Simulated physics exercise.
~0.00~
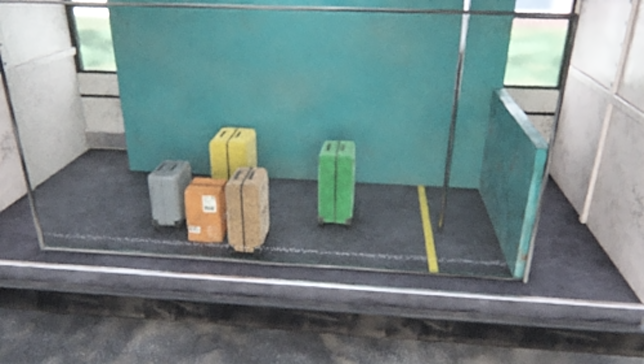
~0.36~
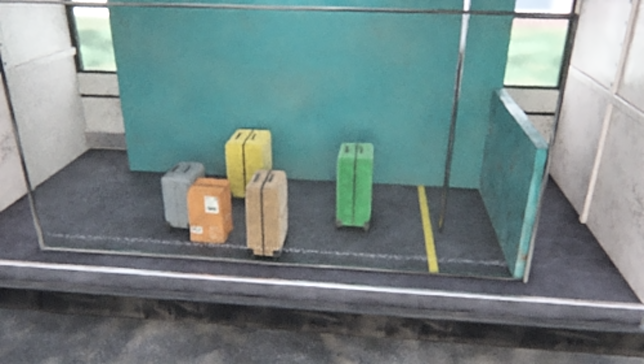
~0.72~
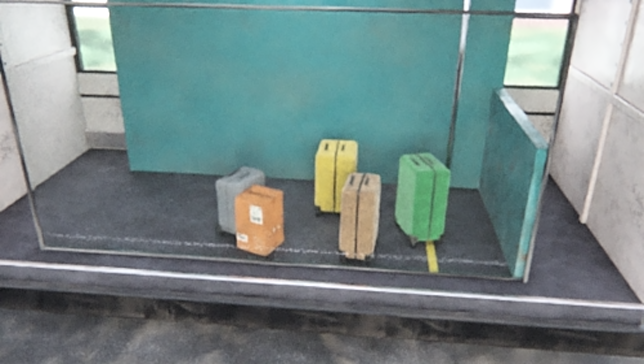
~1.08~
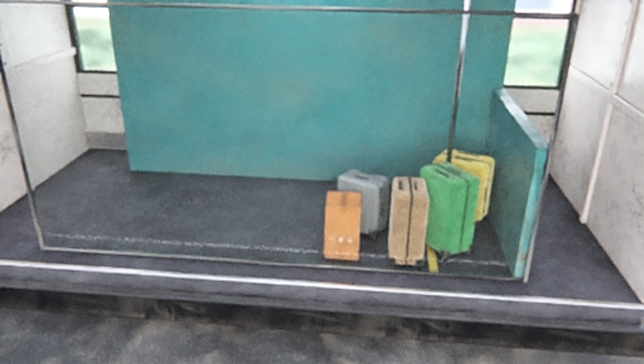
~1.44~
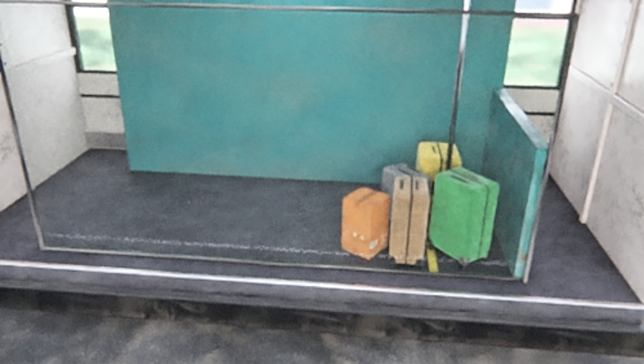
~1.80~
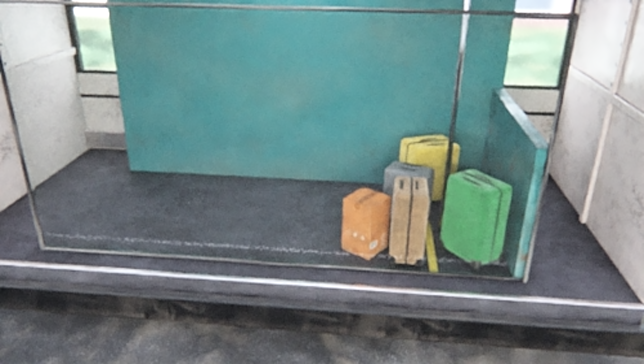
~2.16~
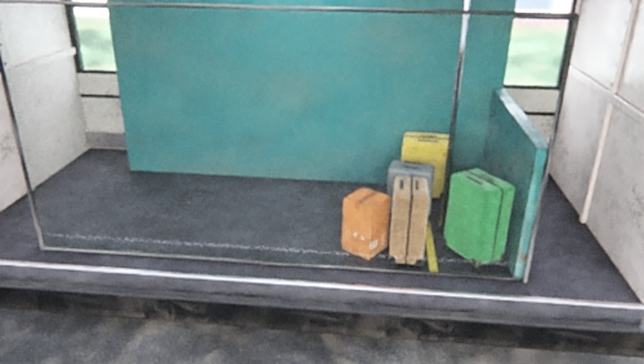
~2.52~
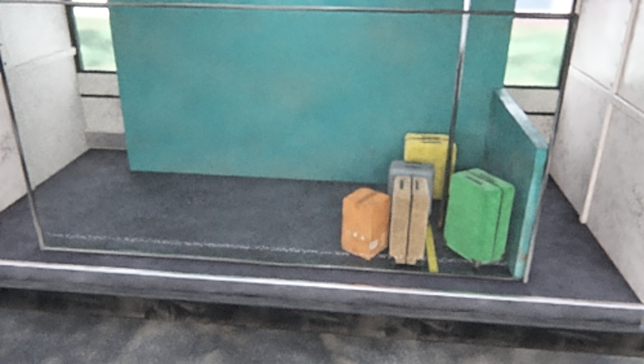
Five suitcases, grey, yellow, orange, brown and green, stand upright on the dark floor of a bay with a teal back wall, seen from the front and slightly above. Four cluster left of centre, while the green one stands apart, nearer a yellow line and a low teal wall on the right. The wheeled cases start rolling right, and the orange one soon follows. They bunch up near the line, with yellow reaching the right wall behind green. Yellow then drifts back left as green shifts right. All settle upright, green beyond the line, brown, orange and grey short of it.
